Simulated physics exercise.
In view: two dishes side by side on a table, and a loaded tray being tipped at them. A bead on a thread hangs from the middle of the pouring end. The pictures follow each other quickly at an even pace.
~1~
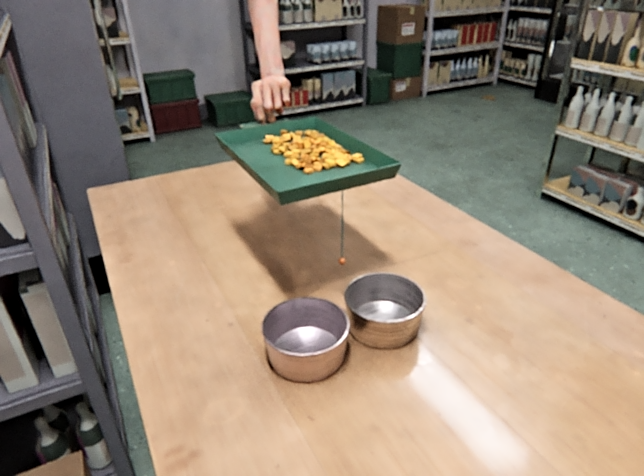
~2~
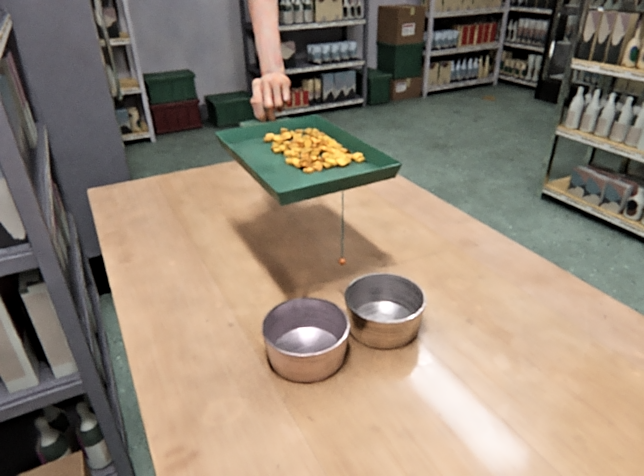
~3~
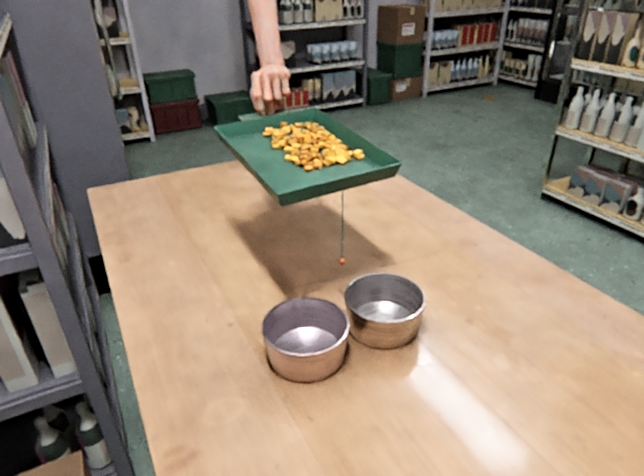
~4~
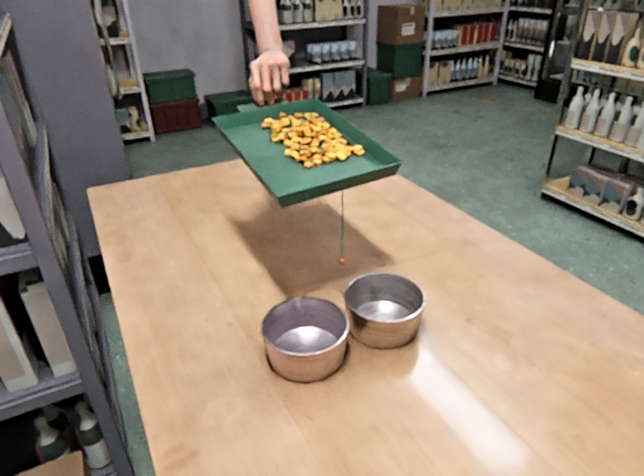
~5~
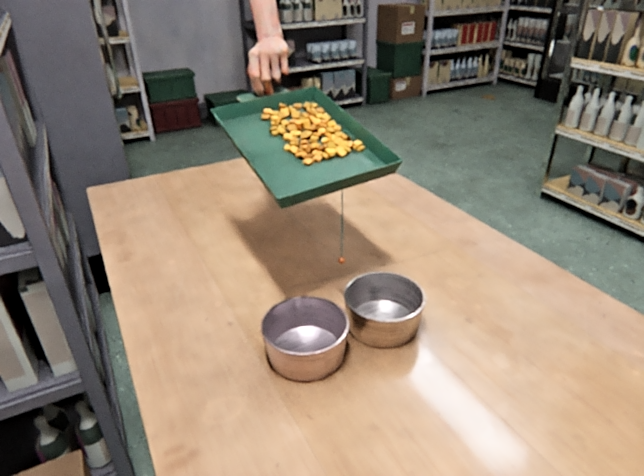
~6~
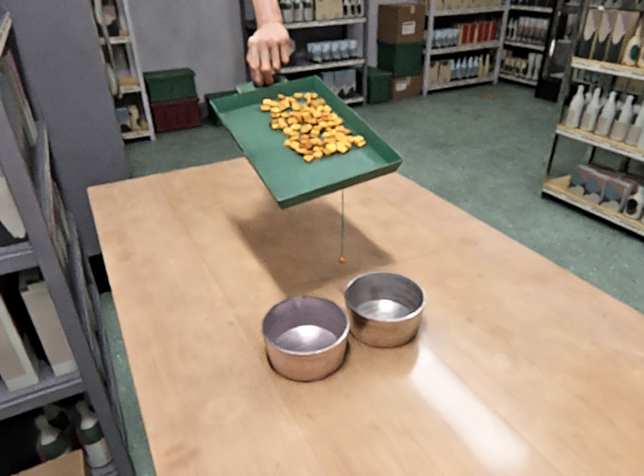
A hand gradually tilts a green tray of cereal squares above two metal dishes.
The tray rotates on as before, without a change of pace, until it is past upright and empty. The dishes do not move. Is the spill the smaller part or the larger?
In the dishes lies under half of it.
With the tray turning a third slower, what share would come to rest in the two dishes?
Near 30 %.
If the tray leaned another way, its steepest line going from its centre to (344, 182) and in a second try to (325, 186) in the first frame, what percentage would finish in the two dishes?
In turn 40 and 70 in a hundred.
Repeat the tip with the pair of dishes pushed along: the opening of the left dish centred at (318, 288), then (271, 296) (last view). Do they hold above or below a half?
At the first place over half, at the second most of it.
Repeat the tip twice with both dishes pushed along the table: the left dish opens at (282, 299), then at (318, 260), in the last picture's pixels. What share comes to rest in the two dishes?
Near 80 % and 0 %.
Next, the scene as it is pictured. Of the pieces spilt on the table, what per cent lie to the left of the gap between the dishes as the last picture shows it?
About 100 per cent.
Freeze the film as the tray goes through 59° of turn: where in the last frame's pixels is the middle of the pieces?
Near (311, 187).
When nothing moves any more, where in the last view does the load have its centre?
Around (305, 319).
Shortly afterwards, tray tipped steeply; all but a few on the tray; only a few in the air.
Next, tray tipped right over; near two thirds on the tray; a little in the left dish; a little outside both; a little in the air.
Some moments later, tray tipped past a quarter turn; near a quarter in the left dish; a little in the right dish; the bulk outside both.
In the end, tray tipped past a quarter turn; near a quarter in the left dish; a little in the right dish; the bulk outside both.
